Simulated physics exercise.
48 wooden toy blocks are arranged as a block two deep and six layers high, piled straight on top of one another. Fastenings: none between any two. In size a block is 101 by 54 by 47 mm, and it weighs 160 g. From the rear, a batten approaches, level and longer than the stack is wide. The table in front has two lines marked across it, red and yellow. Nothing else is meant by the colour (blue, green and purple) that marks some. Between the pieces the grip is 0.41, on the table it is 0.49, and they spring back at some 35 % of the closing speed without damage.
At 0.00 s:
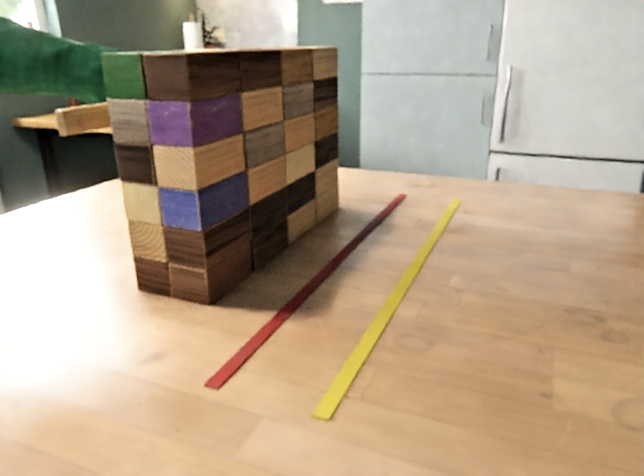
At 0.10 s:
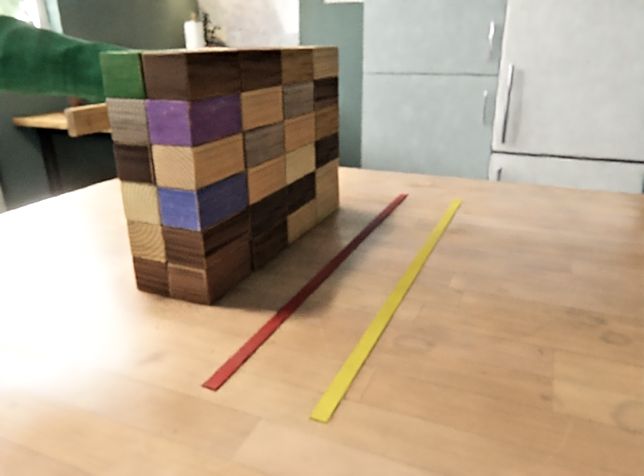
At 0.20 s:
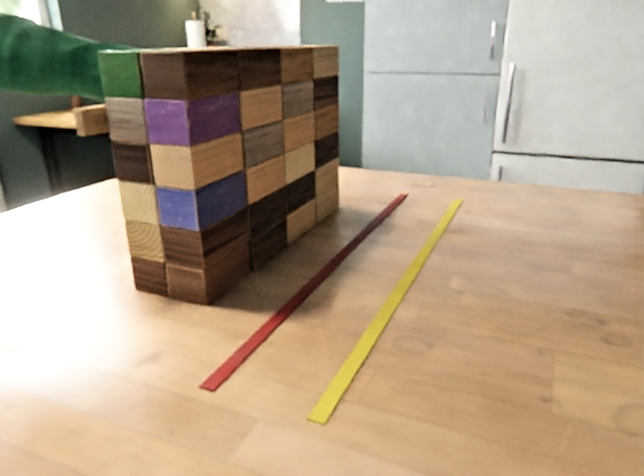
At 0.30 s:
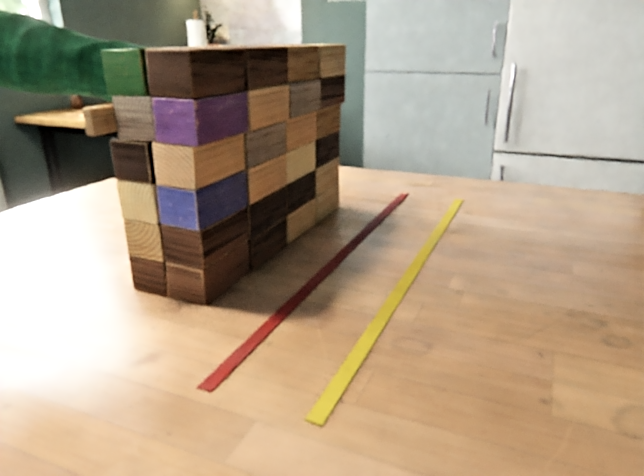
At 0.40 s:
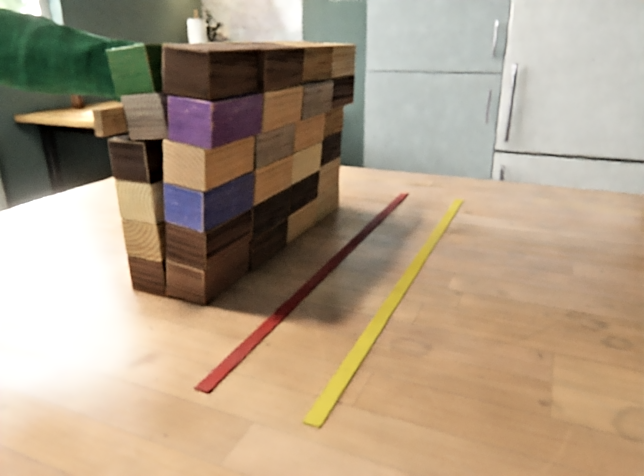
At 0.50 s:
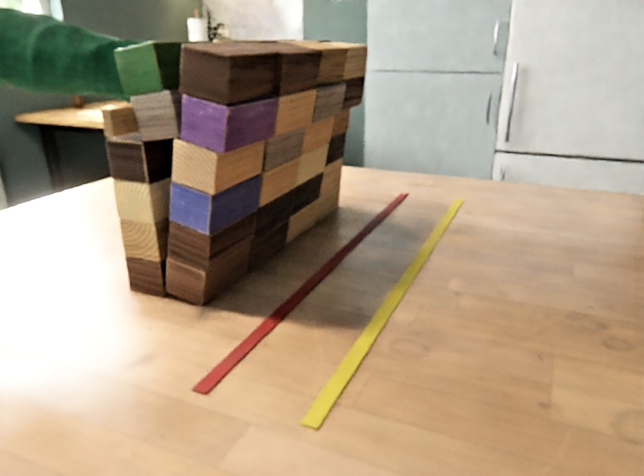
A wooden batten pushes the stacked blocks from behind, shifting and tilting the upper layers forward.
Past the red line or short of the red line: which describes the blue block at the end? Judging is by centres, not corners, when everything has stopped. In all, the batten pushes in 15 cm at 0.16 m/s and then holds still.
Honestly, it goes right over the line.
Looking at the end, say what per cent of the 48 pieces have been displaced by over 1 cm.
Result: 65 per cent.
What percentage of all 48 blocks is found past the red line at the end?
Somewhere near 45 in a hundred.
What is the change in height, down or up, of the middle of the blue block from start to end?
I'd say it sits close to 8 centimetres lower by the end.
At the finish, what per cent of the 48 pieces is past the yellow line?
That would be roughly 25 percent of them.
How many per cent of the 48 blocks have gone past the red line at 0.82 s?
30 per cent.
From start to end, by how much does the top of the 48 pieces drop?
It sits roughly 9 centimetres lower.
After 0.68 s, 3 of the 48 blocks past the red line; blue block leaning 28°; purple block leaning 28°, 17 mm lower.
After 0.82 s, 14 of the 48 blocks past the red line; blue block leaning 57°, 59 mm lower; green block on its side.
After 1.08 s, 21 of the 48 blocks past the red line; blue block on its side; purple block upside down.
At rest (2.0 s), 21 of the 48 blocks past the red line; blue block upside down; purple block upside down; green block 18 cm lower. As the last picture would show them, middles, blue block near (351, 290), purple block near (533, 342).
